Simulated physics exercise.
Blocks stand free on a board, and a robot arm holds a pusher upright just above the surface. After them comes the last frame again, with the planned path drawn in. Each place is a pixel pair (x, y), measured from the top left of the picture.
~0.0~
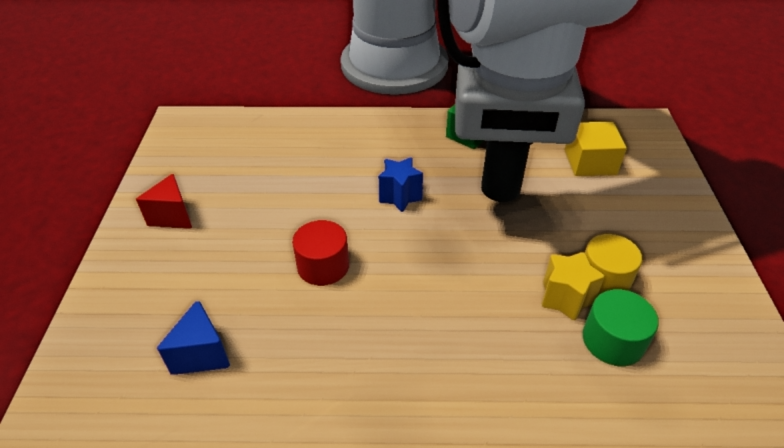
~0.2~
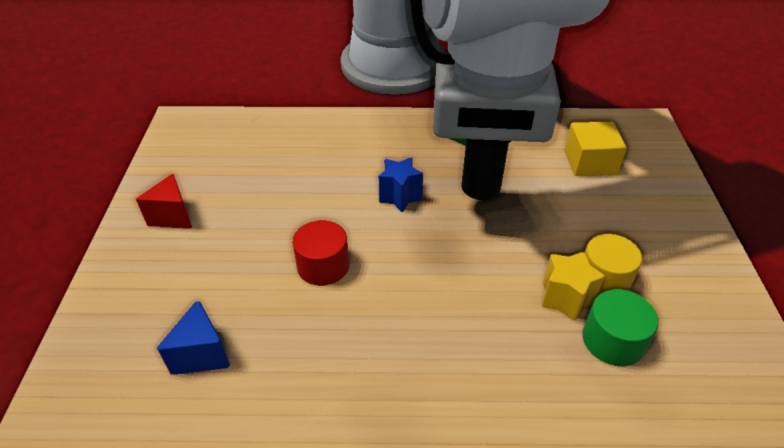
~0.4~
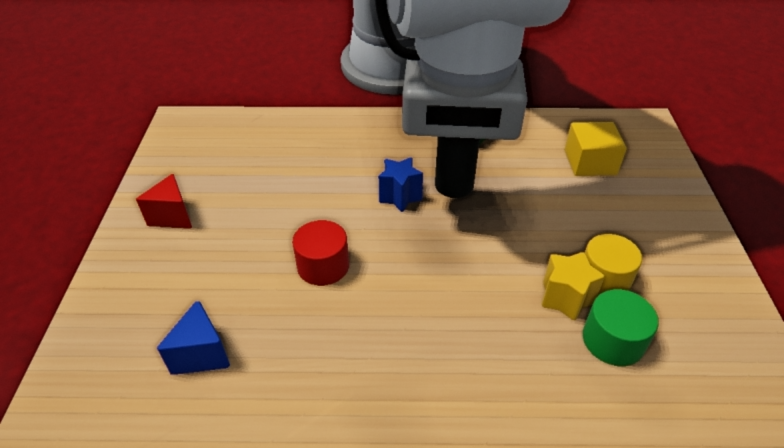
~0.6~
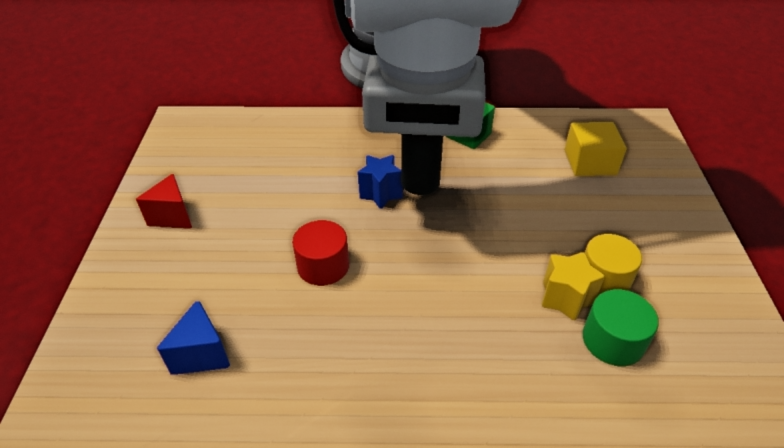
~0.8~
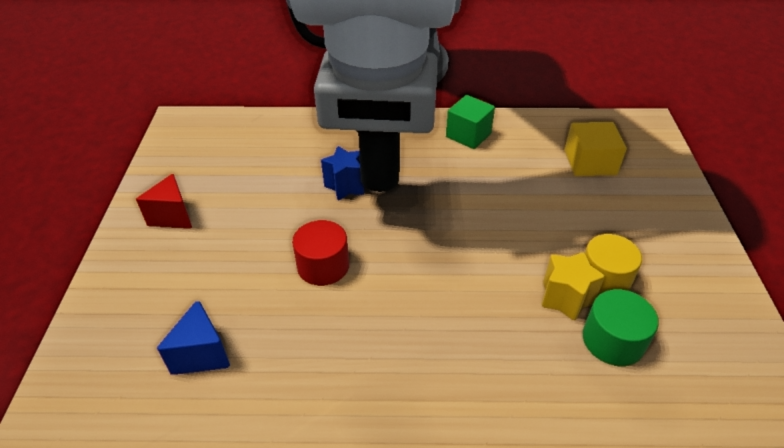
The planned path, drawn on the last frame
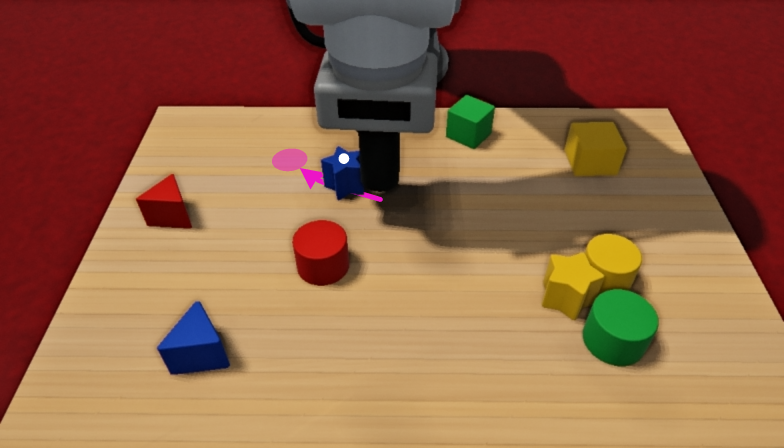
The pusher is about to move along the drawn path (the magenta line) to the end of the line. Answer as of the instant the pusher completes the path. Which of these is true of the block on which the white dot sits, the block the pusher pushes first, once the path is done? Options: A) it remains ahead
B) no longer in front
I'll go with A - it remains ahead.
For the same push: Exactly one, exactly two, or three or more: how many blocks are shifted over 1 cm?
My forecast: 1.
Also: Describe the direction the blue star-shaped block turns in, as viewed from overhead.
Spins clockwise.
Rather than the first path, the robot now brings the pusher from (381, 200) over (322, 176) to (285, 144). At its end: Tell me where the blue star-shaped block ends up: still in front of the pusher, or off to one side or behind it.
I expect it to be in front.
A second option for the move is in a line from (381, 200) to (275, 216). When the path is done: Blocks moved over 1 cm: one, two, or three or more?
In total, one block gets moved by over 1 cm.
The drawn path runs from (381, 200) by way of (328, 184) to (290, 160); the dot is on the blue star-shaped block.
What follows on the original path. One third of the way, pusher (343, 169); blue star-shaped block (315, 150), turned 35° clockwise.
Two thirds of the way, pusher (310, 157); blue star-shaped block (283, 138), turned 35° clockwise.
At the end, pusher (286, 140); red round block not moved; blue star-shaped block (260, 122), turned 30° clockwise.
